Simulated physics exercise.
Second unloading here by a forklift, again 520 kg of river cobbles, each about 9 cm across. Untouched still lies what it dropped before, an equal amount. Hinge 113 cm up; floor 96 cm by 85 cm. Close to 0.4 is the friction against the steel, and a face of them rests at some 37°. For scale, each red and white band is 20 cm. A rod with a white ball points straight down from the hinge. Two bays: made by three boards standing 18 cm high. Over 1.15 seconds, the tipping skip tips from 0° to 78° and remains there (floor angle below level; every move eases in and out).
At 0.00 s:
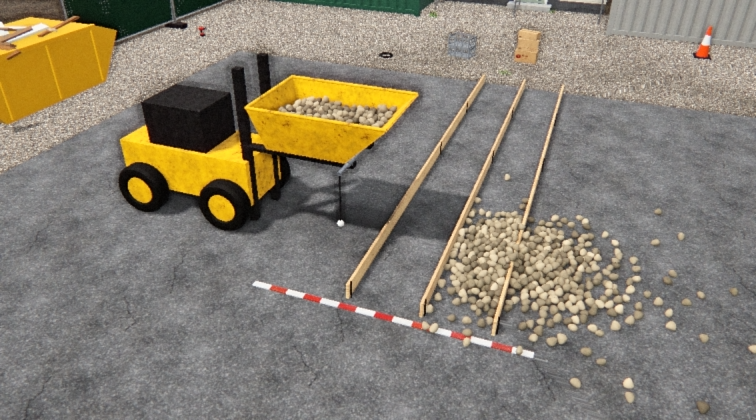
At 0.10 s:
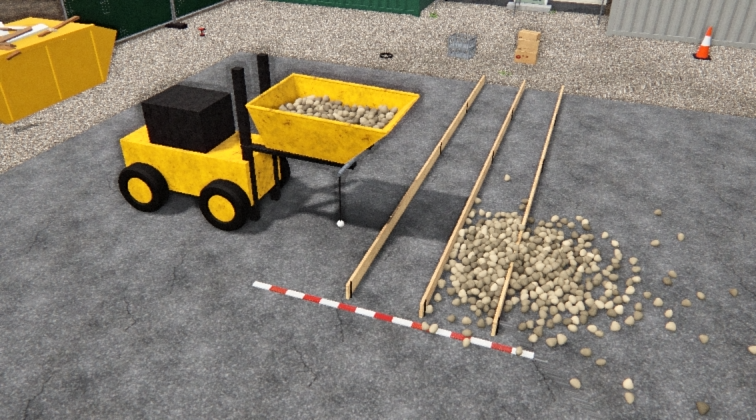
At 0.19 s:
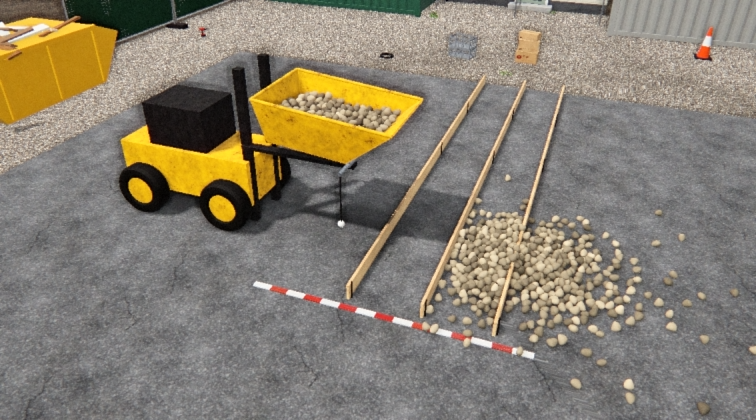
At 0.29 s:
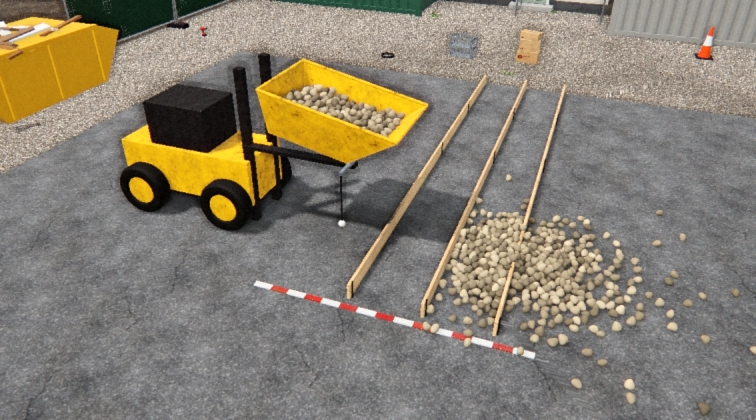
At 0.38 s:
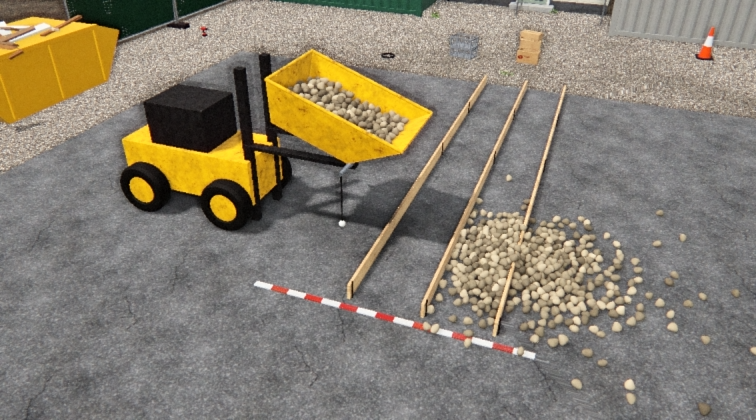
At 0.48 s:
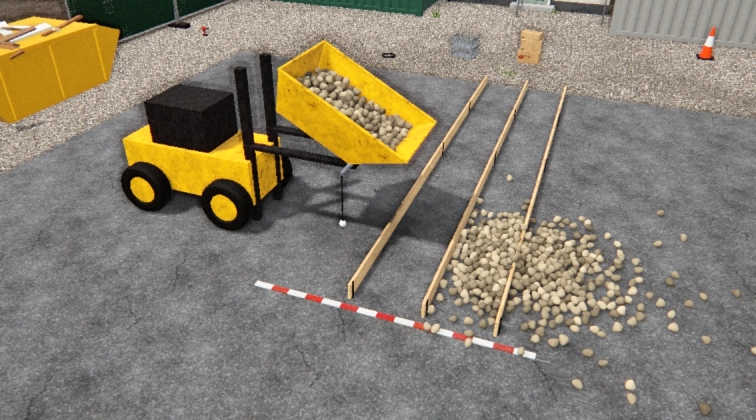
In a paved yard, a yellow forklift stands at left while its raised skip of cobbles tilts steadily down to the right, the stones shifting inside, beside three parallel boards and a scattered heap of cobbles on the ground.
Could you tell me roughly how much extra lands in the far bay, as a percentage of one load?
Roughly 54 per cent of a load more.
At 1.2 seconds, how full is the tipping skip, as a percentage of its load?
About 70 percent.
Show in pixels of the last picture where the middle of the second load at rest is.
Roughly at (459, 246) in the last picture.
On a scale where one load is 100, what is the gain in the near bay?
My estimate is about 45 per cent of a load.
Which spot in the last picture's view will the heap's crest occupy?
In the last view, close to (471, 232).
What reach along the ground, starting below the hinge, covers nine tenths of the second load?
Distance: Roughly 160 cm.
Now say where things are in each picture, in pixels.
The first picture shows lip at (386, 131), floor tilted 0°, highest stones at (363, 112). The earlier load is highest near (505, 248), 24 cm above ground level, 51 % in the far bay, 48 % past the last board.
The second picture shows lip at (387, 133), floor tilted 2°, highest stones at (342, 110); the stones move at 0.3 m/s on average.
In the third picture, the tipping skip is at 6°, its lip at (392, 137); the top of the load is at (319, 102); the stones move at 0.5 m/s on average.
In the fourth picture, the tipping skip is at 12°, its lip at (397, 143); the top of the load is at (306, 93); the stones move at 0.7 m/s on average.
In the fifth picture, the tipping skip is at 20°, its lip at (402, 152); the top of the load is at (310, 86); the stones move at 0.8 m/s on average.
The sixth picture shows lip at (407, 162), floor tilted 29°, highest stones at (316, 78); the stones move at 0.9 m/s on average.
After 0.9 s the floor is at 66°; in per cent of one load, 100 in the tipping skip, 51 in the far bay, 48 past the last board; the foremost stones are at (706, 308).
After 1.2 s the floor is at 78°; in per cent of one load, 71 in the tipping skip, 28 in the near bay, 52 in the far bay, 48 past the last board; the foremost stones are at (706, 308).
After 1.6 s the floor is at 78°; in per cent of one load, 14 in the tipping skip, 43 in the near bay, 94 in the far bay, 49 past the last board; the foremost stones are at (706, 308).
After 4.2 s the floor is at 78°; in per cent of one load, 0 in the tipping skip, 43 in the near bay, 105 in the far bay, 52 past the last board; the foremost stones are at (706, 308). Net gain in the far bay, 54.
